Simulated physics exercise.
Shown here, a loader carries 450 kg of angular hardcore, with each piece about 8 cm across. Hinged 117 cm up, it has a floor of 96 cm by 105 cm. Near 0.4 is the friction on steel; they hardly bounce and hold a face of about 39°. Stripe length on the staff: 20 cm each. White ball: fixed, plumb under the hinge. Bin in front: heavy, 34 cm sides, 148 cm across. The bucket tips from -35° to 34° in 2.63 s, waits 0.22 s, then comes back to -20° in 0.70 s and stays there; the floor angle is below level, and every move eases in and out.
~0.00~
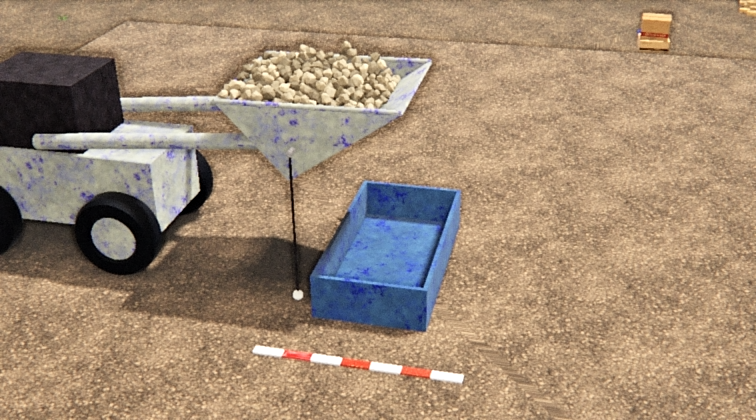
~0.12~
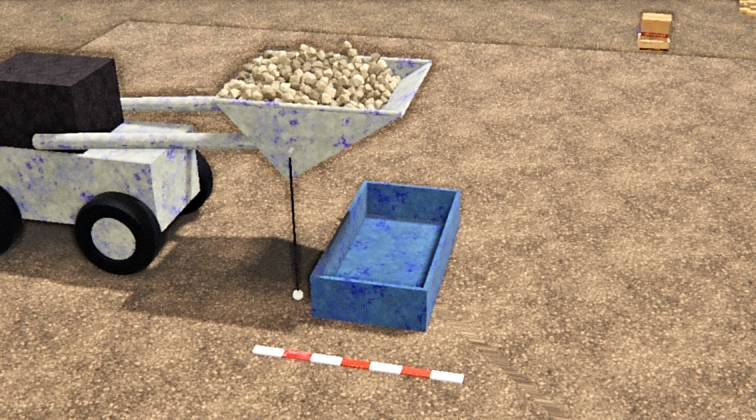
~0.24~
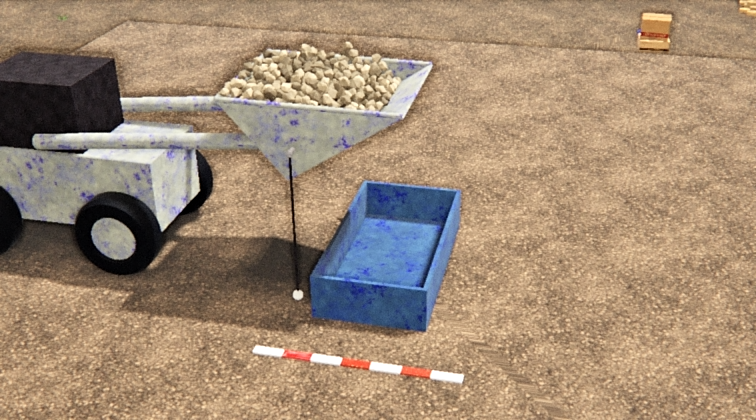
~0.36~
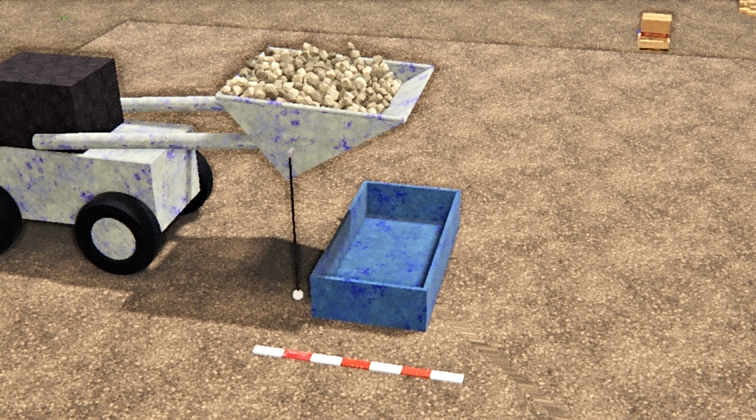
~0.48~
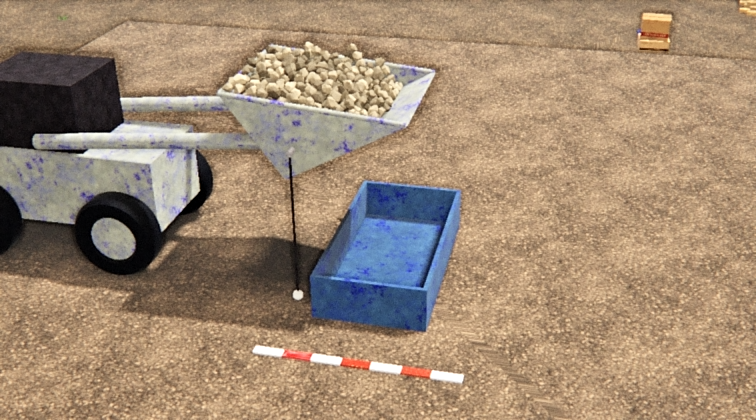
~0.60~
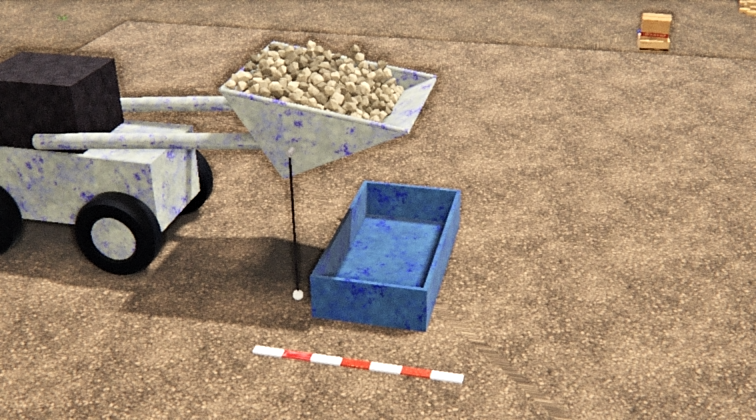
The clip shows a white, blue-speckled wheeled loader holding a raised bucket of pale stones beside an open blue bin; the bucket stays still at first, then rotates slightly clockwise, its stones moving with it.
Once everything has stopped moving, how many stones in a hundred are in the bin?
Roughly 55 of every hundred stones are there.
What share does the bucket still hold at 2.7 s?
Estimate: Approx. 40 %.
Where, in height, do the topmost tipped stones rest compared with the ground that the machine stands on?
Close to 42 cm above that ground.
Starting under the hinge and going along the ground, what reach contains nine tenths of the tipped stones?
About 160 cm.
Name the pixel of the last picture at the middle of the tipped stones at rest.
(428, 262).
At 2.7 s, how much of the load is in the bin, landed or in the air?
At that moment: Approx. 55 %.
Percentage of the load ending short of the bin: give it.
Estimated share: Approx. 0 %.
After 2.0 s the floor is at 23°; 98 % in the bucket, 2 % in the bin; the foremost stones are at (423, 215).
After 2.7 s the floor is at 34°; 39 % in the bucket, 54 % in the bin, 7 % beside or beyond the bin; the foremost stones are at (511, 269).
After 4.0 s the floor is at -20°; 9 % in the bucket, 57 % in the bin, 33 % beside or beyond the bin; the foremost stones are at (608, 282).
After 6.6 s the floor is at -20°; 9 % in the bucket, 57 % in the bin, 33 % beside or beyond the bin; the foremost stones are at (619, 288).
